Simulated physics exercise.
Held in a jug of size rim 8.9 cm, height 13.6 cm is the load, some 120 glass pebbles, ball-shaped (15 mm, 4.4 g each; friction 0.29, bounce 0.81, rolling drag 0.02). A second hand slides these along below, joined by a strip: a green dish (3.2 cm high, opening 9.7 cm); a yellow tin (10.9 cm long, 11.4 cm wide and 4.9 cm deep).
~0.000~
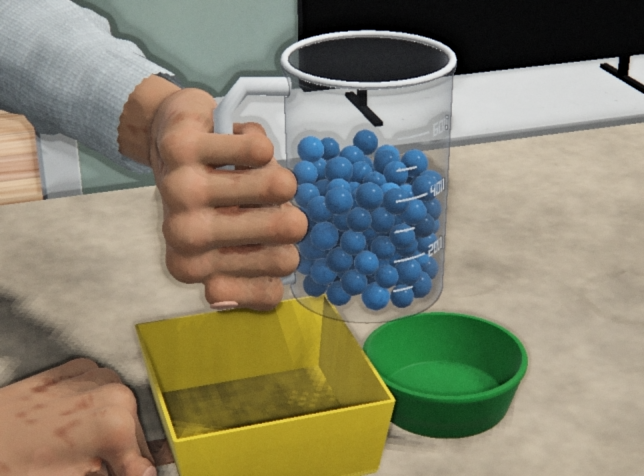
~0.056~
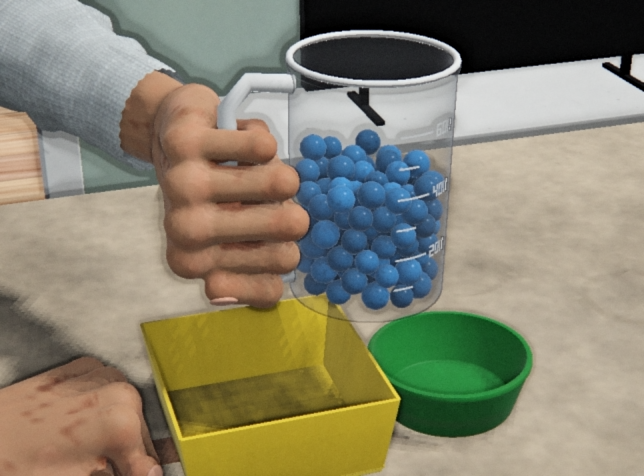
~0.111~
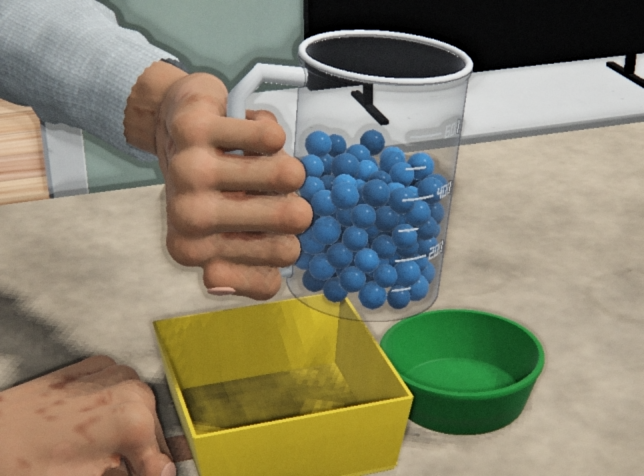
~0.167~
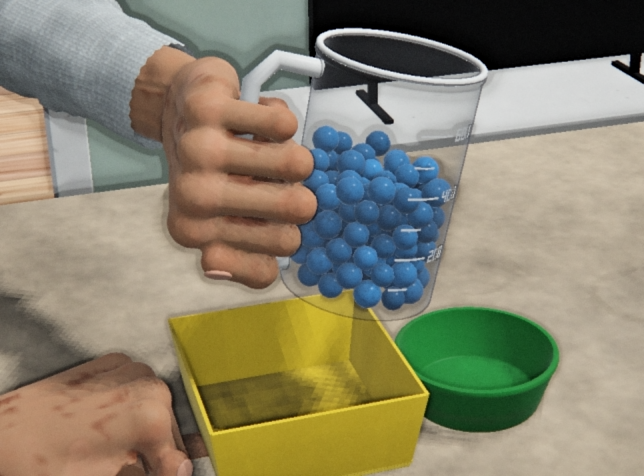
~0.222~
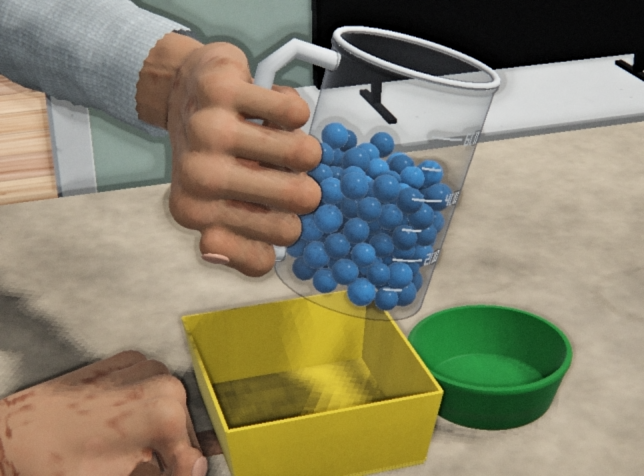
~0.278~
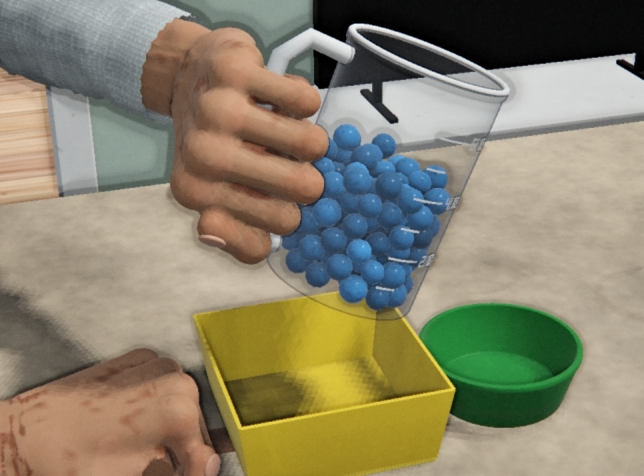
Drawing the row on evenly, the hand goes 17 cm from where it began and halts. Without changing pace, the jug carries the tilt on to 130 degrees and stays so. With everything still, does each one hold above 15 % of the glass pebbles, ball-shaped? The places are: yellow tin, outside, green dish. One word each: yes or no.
Yellow tin: Yes. Outside: No. Green dish: No.
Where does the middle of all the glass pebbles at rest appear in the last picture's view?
Look near (543, 353) in the final view.
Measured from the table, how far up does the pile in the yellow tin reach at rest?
4.5 centimetres or so.
After 0.77 s, tilt 73 degrees; jug 100 %; middle of all pieces on or above the table near (340, 198).
Then, at 1.17 s, tilt 115 degrees; yellow tin 15 %, jug 80 %, in the air 5 %; middle of all pieces on or above the table near (400, 224).
Then, at 1.55 s, tilt 130 degrees; yellow tin 100 %; middle of all pieces on or above the table near (540, 353).
After 1.91 s, tilt 130 degrees; yellow tin 100 %; middle of all pieces on or above the table near (539, 356).
In the end, at 2.2 s, outside 0 %, green dish 0 %, yellow tin 100 %, jug 0 %.
